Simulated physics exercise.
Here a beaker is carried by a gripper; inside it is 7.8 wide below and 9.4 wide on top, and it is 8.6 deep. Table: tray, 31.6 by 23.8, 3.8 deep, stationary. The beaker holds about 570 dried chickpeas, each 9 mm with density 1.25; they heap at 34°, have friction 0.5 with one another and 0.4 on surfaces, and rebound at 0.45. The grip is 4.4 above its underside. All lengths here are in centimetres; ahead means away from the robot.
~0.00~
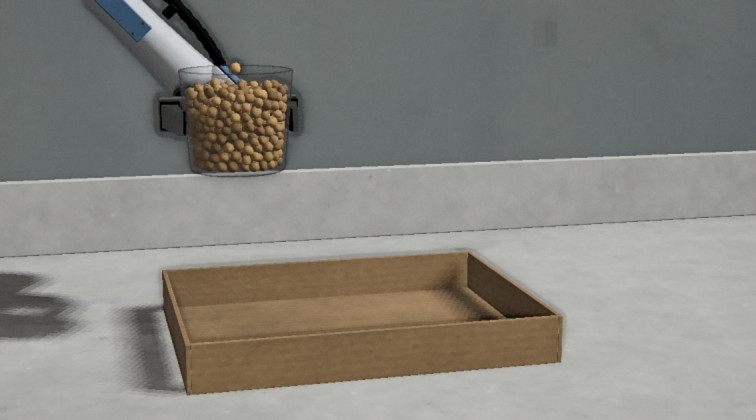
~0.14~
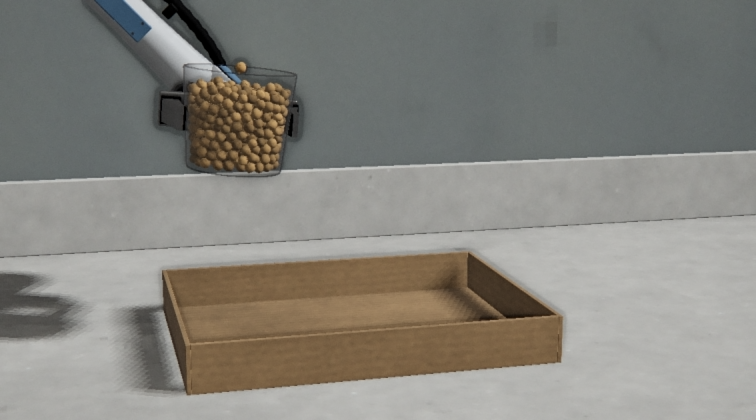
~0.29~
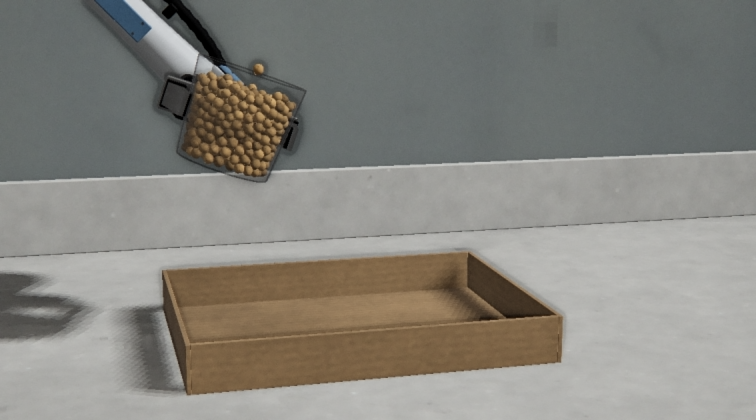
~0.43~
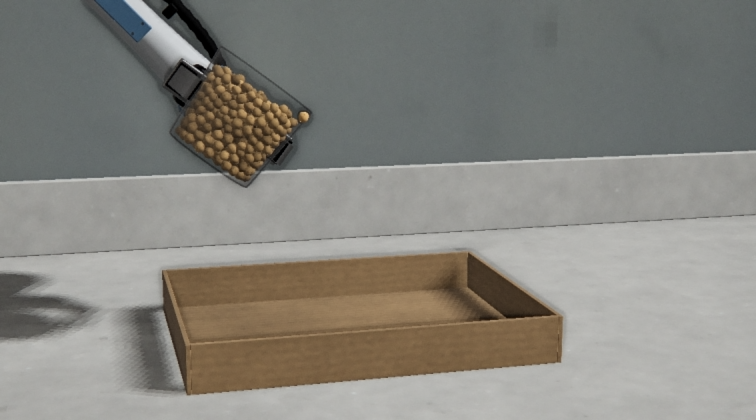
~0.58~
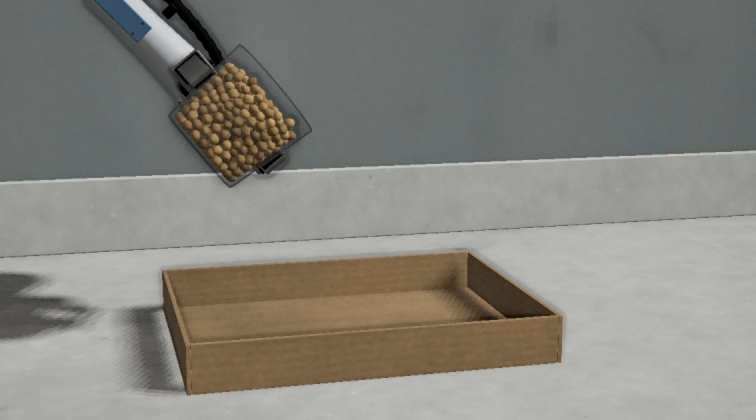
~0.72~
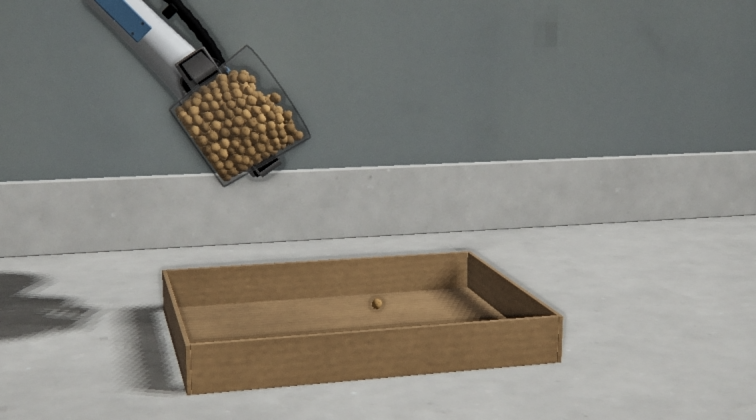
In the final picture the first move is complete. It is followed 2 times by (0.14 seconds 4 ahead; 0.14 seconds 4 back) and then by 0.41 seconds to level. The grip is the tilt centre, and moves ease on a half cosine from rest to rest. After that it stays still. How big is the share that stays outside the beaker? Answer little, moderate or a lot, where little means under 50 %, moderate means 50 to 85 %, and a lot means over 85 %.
Little.
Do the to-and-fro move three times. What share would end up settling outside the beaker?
35 per cent or so.
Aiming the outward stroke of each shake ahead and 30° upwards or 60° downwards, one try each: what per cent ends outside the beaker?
Estimates, in order: 35 % then 5 %.
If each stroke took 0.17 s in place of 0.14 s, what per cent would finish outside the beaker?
Roughly 15 in a hundred.
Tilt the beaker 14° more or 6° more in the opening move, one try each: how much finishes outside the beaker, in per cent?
About 55 per cent for the first try and 40 per cent for the second.
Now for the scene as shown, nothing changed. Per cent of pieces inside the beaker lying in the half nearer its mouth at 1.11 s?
Estimate: Around 45 %.
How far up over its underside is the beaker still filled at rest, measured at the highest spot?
I'd say near 8.5 cm from the bottom.
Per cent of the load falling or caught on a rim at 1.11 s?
1 %.
By 1.11 s, tilted 57° forward, highest piece 23 above the table; 485 in the beaker, 80 in the tray, 8 in flight or on a rim.
By 1.50 s, tilted 26° forward, highest piece 23 above the table; 418 in the beaker, 152 in the tray, 3 in flight or on a rim.
By 1.89 s, level, highest piece 25 above the table; 418 in the beaker, 155 in the tray.
By 2.94 s, level, highest piece 25 above the table; 418 in the beaker, 155 in the tray.
Final count, 418 in the beaker, 155 in the tray. That is 27 % outside the beaker.
